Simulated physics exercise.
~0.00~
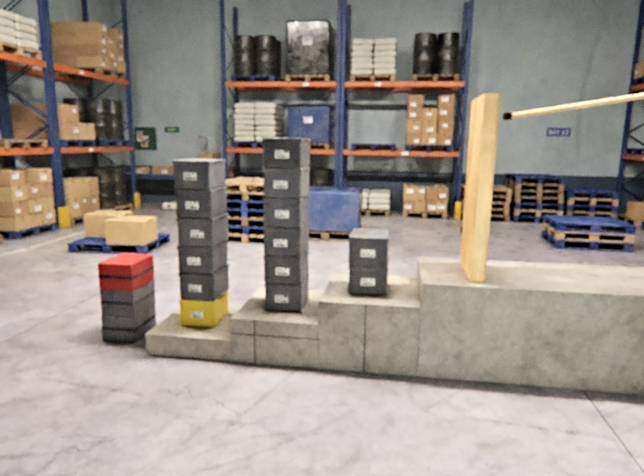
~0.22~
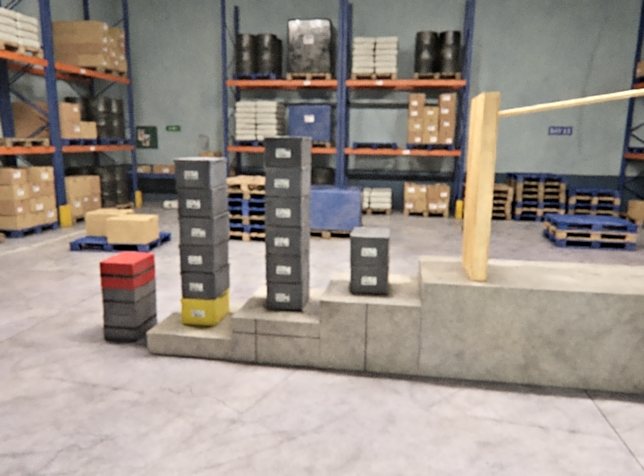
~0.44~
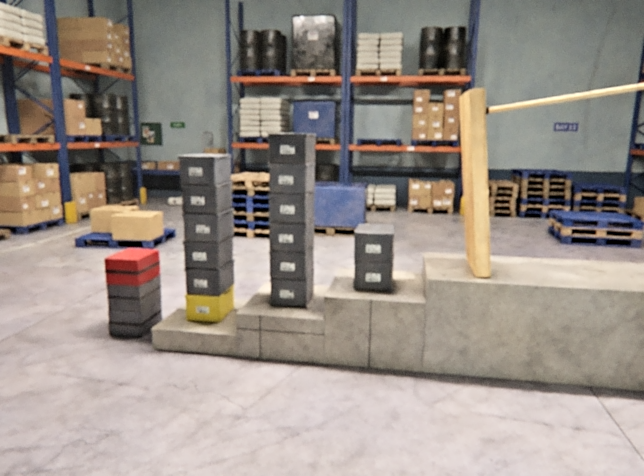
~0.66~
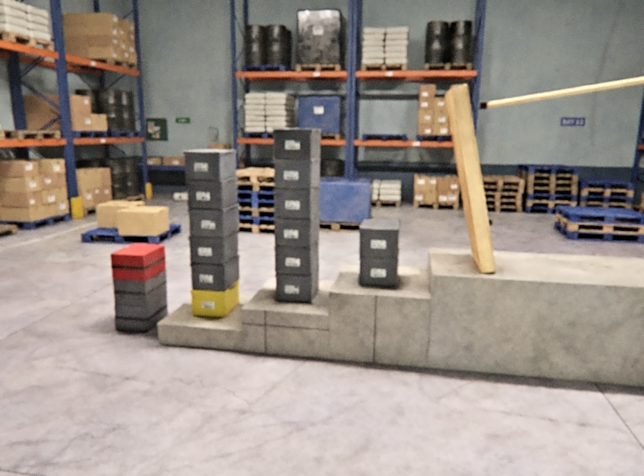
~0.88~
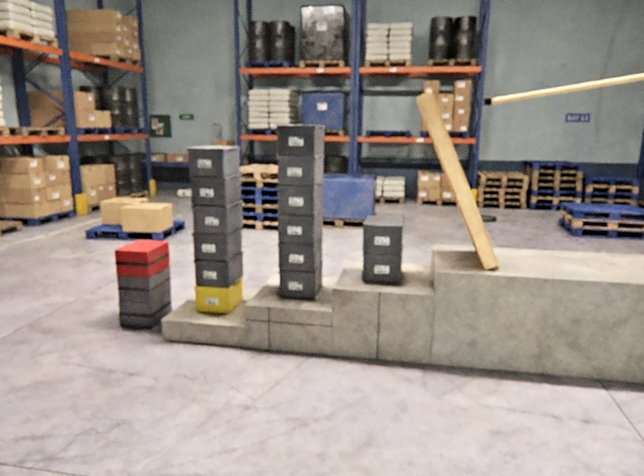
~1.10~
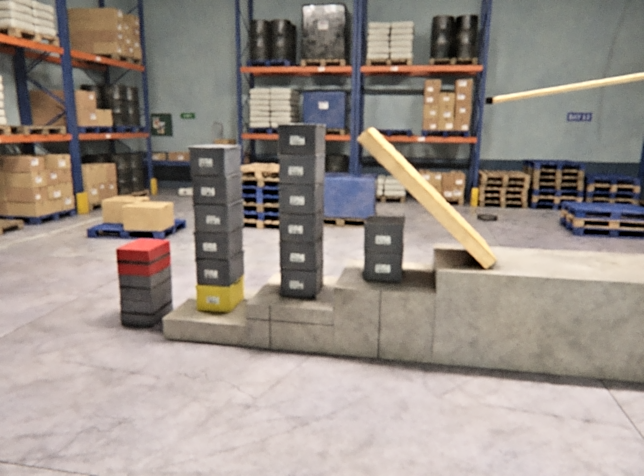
The clip shows a pole pushing the top of an upright wooden board on a concrete ledge in a warehouse, then stopping as the board leans increasingly leftward above motionless stacks of dark, yellow and red totes on descending steps.
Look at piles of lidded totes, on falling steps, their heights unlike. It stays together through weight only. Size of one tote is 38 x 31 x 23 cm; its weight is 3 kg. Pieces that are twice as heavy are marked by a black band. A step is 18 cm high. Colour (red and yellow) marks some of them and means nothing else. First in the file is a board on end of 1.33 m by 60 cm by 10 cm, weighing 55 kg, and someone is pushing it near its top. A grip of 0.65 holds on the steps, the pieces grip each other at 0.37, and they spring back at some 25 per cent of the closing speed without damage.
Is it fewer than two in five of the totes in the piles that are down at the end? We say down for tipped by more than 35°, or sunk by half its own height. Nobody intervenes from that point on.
Yes, under two fifths are down.
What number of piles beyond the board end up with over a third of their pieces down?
The number of such piles is 0.
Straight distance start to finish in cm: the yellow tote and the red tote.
Distances: Yellow 0, red 0 (cm).
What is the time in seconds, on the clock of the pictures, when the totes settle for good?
About 2.5 s.
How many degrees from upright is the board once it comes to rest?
Roughly 65° from upright.
After 1.18 s, board 59° from upright; none of the 17 totes down.
After 1.50 s, board 98° from upright; none of the 17 totes down, 3 disturbed.
After 1.92 s, board 65° from upright; none of the 17 totes down, 5 disturbed.
In the end (2.7 s), board 67° from upright; none of the 17 totes down, 5 disturbed; red tote unmoved; yellow tote unmoved. That is 0 per cent. From the last view, middles, red tote near (145, 257), yellow tote near (221, 292).
